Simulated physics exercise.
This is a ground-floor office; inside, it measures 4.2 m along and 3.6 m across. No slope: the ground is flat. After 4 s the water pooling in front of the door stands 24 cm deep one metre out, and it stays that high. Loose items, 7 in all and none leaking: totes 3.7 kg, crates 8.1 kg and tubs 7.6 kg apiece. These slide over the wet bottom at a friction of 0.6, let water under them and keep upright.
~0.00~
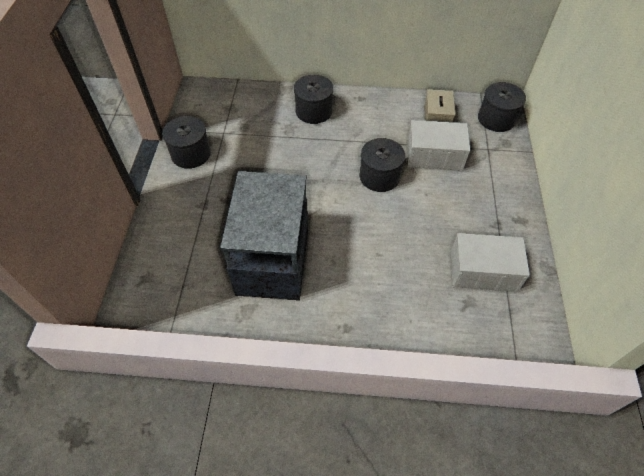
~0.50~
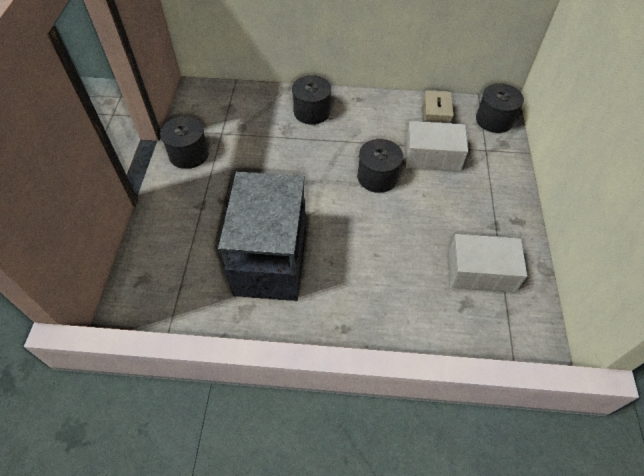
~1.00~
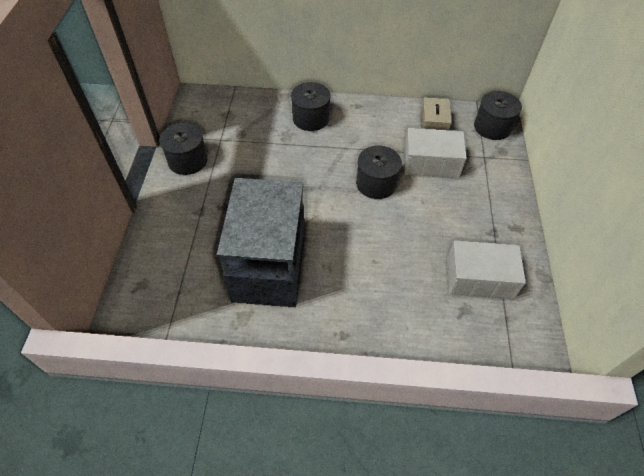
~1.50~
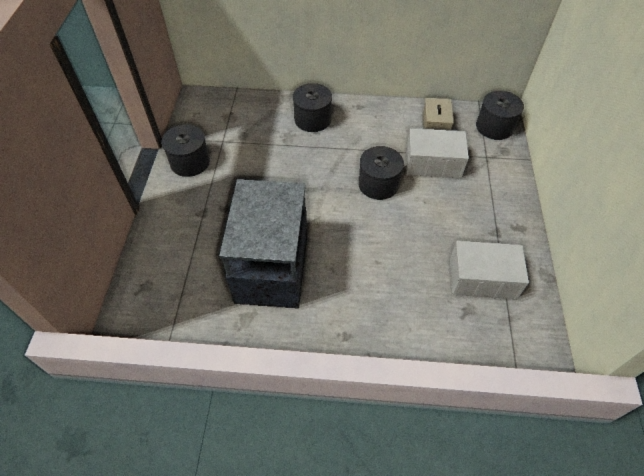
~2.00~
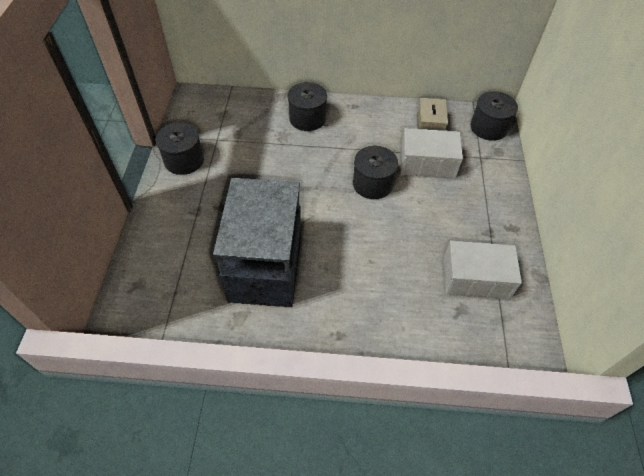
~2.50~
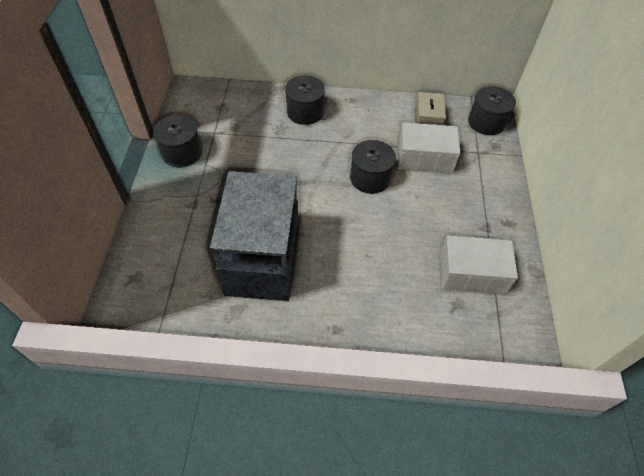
In a walled room, dark water covers the floor outside while the objects stay still.
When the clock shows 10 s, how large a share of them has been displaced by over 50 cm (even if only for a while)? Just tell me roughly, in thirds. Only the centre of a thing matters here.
Roughly two thirds or more.
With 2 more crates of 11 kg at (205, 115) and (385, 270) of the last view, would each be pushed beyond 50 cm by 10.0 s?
One by one: Below; below.
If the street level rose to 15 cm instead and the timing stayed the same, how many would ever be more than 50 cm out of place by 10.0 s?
1.
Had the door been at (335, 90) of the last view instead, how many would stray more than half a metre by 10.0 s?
Then 4.
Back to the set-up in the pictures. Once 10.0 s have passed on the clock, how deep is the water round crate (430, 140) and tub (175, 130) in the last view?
First roughly 12 cm, second roughly 12 cm.
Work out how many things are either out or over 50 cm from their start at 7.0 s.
Tally at that time: 4.
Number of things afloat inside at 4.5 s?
Total: 0.
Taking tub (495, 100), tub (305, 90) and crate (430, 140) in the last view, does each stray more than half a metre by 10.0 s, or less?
In turn: Below the mark, above the mark, above the mark.
After 3.5 s 1 of 7 are over 50 cm from their spots; 0 afloat.
After 4.5 s 1 of 7 are over 50 cm from their spots; 0 afloat.
After 7.0 s 4 of 7 are over 50 cm from their spots; 4 afloat.
After 10.0 s 6 of 7 are over 50 cm from their spots, and 6 have been at some point; 7 afloat.
